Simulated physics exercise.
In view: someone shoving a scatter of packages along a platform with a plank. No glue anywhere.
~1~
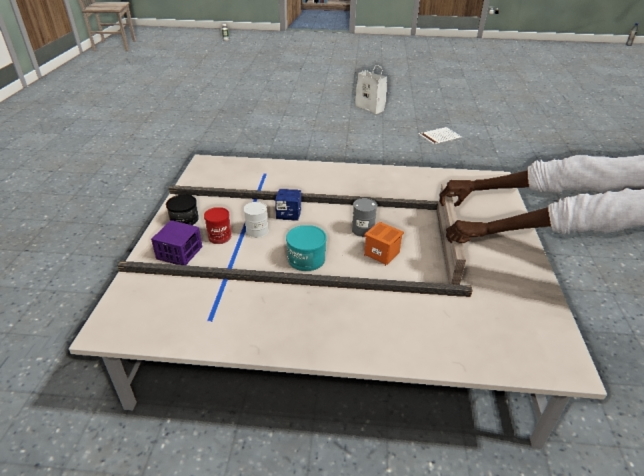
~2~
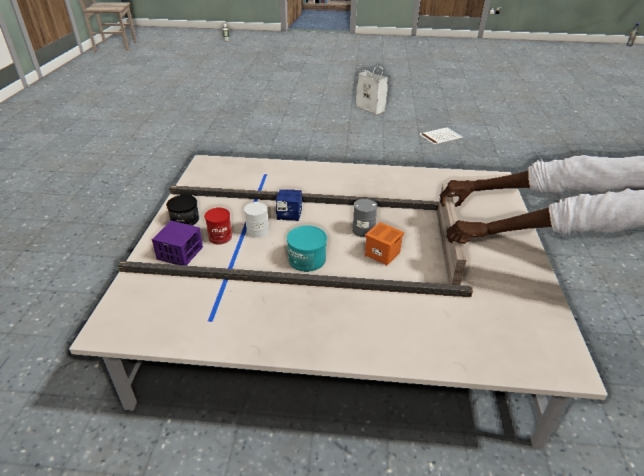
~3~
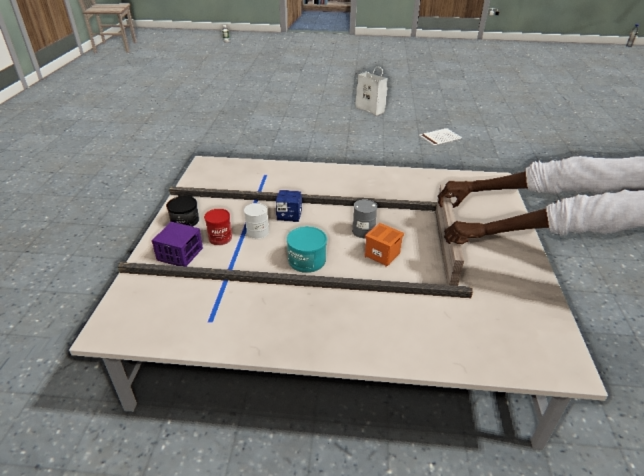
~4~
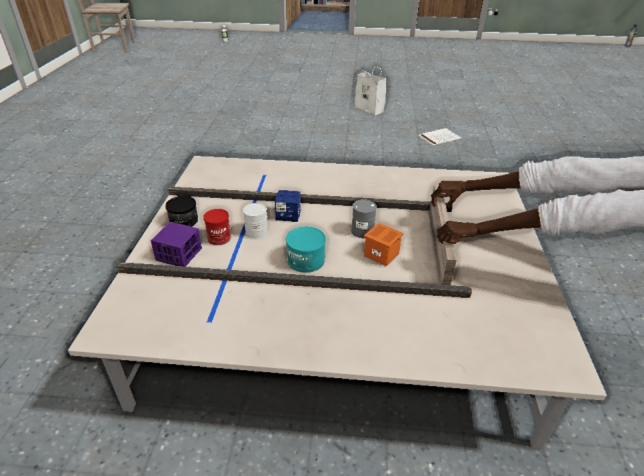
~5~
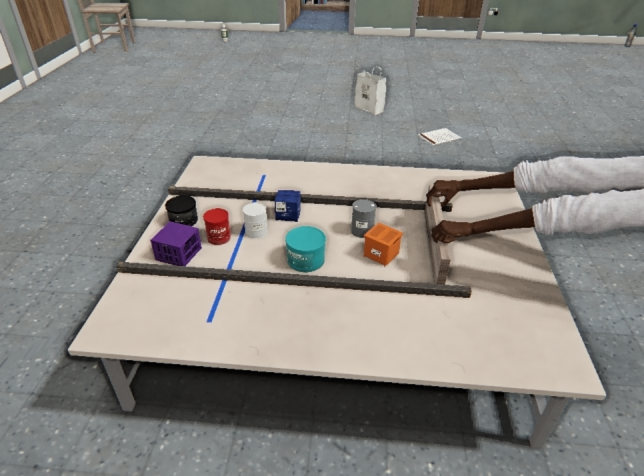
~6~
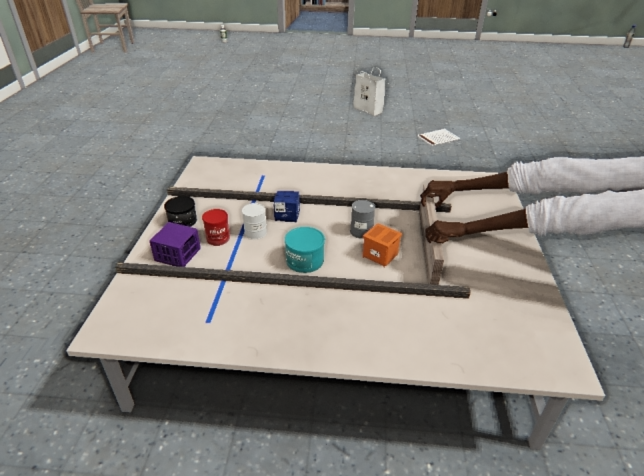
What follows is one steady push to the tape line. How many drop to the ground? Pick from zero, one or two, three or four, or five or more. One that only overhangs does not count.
In the end the number that fall off is zero.
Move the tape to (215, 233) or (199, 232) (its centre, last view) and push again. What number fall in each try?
Try by try, 1 and 1.
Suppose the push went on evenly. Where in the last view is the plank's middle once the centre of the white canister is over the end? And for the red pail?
At (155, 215) for the white canister; at (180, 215) for the red pail.
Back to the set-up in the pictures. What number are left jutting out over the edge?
0 of them.
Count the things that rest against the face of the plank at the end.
4 of them.
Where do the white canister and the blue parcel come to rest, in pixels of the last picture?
The white canister stops around (229, 223); the blue parcel around (239, 199).
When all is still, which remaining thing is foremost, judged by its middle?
The purple crate ends nearest.
Soon after, none off yet; black pail at rest near (181, 213); purple crate at rest near (176, 245); red pail at rest near (217, 228).
In the end, the number that fall off is zero.
